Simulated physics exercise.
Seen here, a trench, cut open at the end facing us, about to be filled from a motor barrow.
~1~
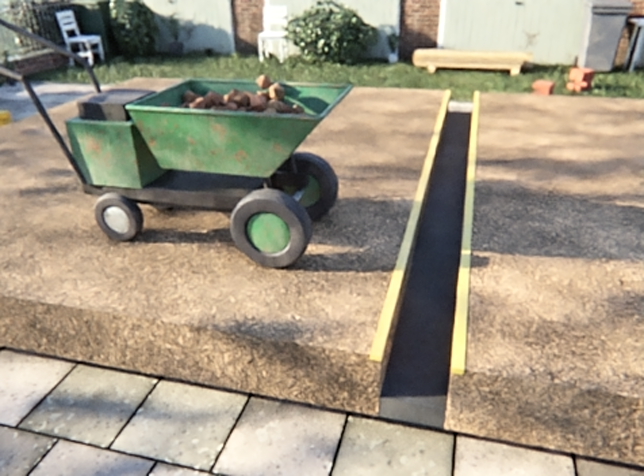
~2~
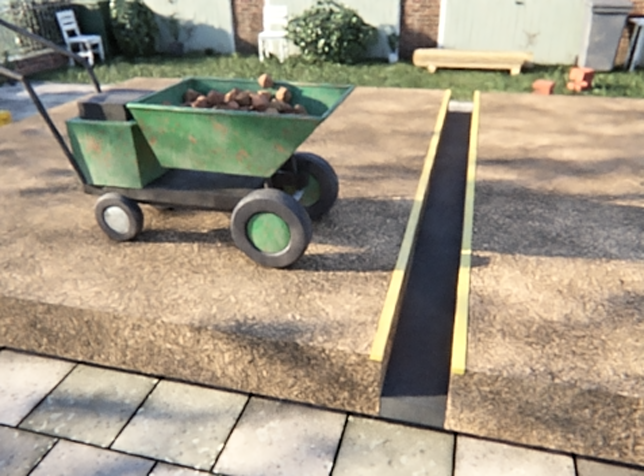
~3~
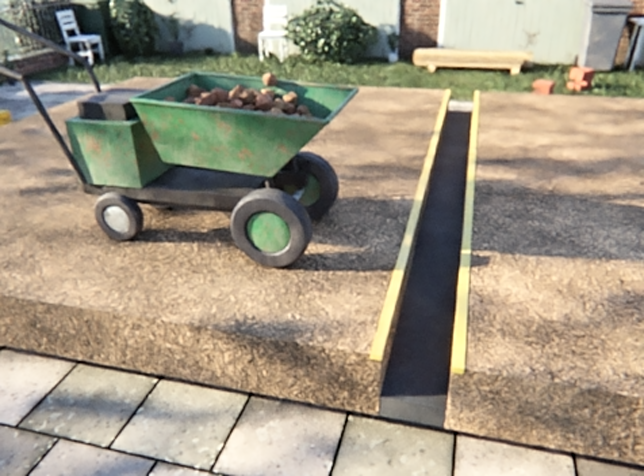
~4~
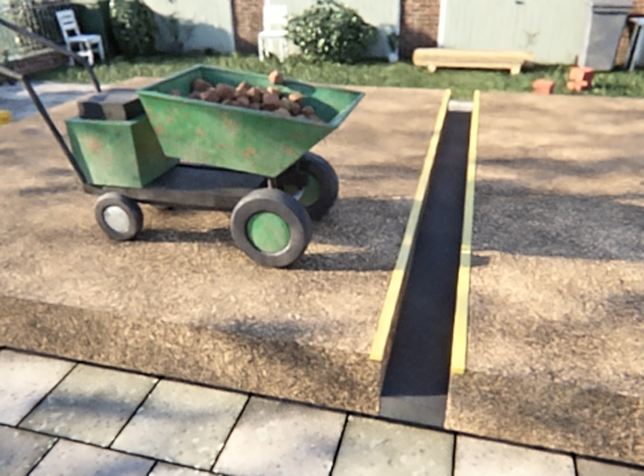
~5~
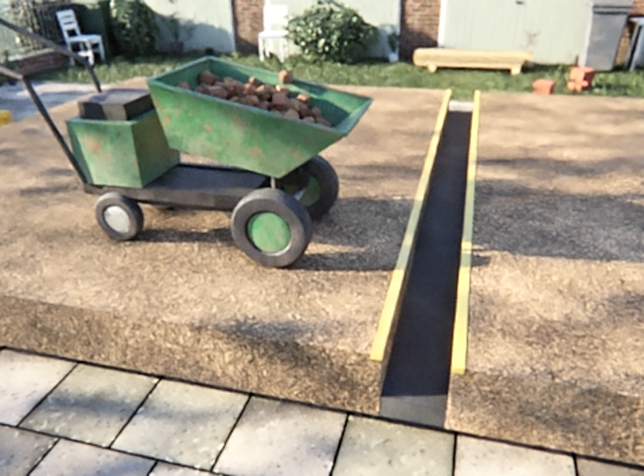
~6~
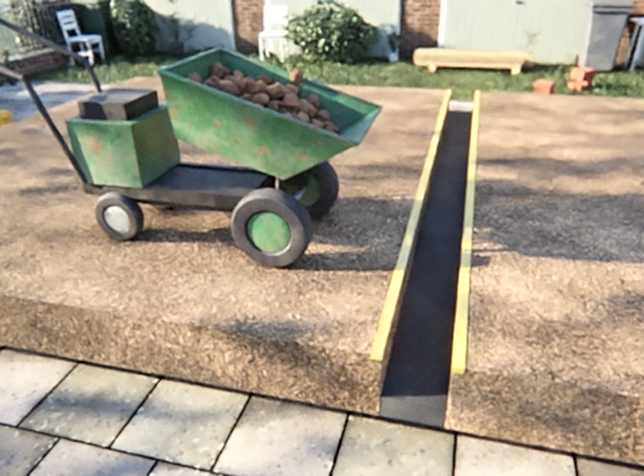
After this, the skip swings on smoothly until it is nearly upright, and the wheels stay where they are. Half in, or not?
The trench ends with more than half of it.
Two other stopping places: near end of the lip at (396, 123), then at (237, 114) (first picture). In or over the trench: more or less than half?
At the first place the smaller part, at the second under half.
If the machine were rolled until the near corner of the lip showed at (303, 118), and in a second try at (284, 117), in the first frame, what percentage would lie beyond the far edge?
In turn 0 and 0 in a hundred.
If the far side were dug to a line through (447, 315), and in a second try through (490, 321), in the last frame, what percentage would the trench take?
In turn 50 and 80 in a hundred.
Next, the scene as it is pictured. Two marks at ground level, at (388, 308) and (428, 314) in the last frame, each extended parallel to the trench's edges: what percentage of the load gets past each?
Roughly 80 per cent, and 40 per cent.
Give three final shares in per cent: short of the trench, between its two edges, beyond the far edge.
Short near 0; between near 70; beyond near 10.
Soon after the last picture, skip tipped steeply; all in the skip.
A little later, skip tipped right over; about two thirds in the skip; about a quarter in or heaped over the trench; a stray few falling.
Later still, skip tipped right over; about a quarter in the skip; about two thirds in or heaped over the trench; a small part beyond it.
At rest, skip tipped right over; about a quarter in the skip; about two thirds in or heaped over the trench; a small part beyond it.
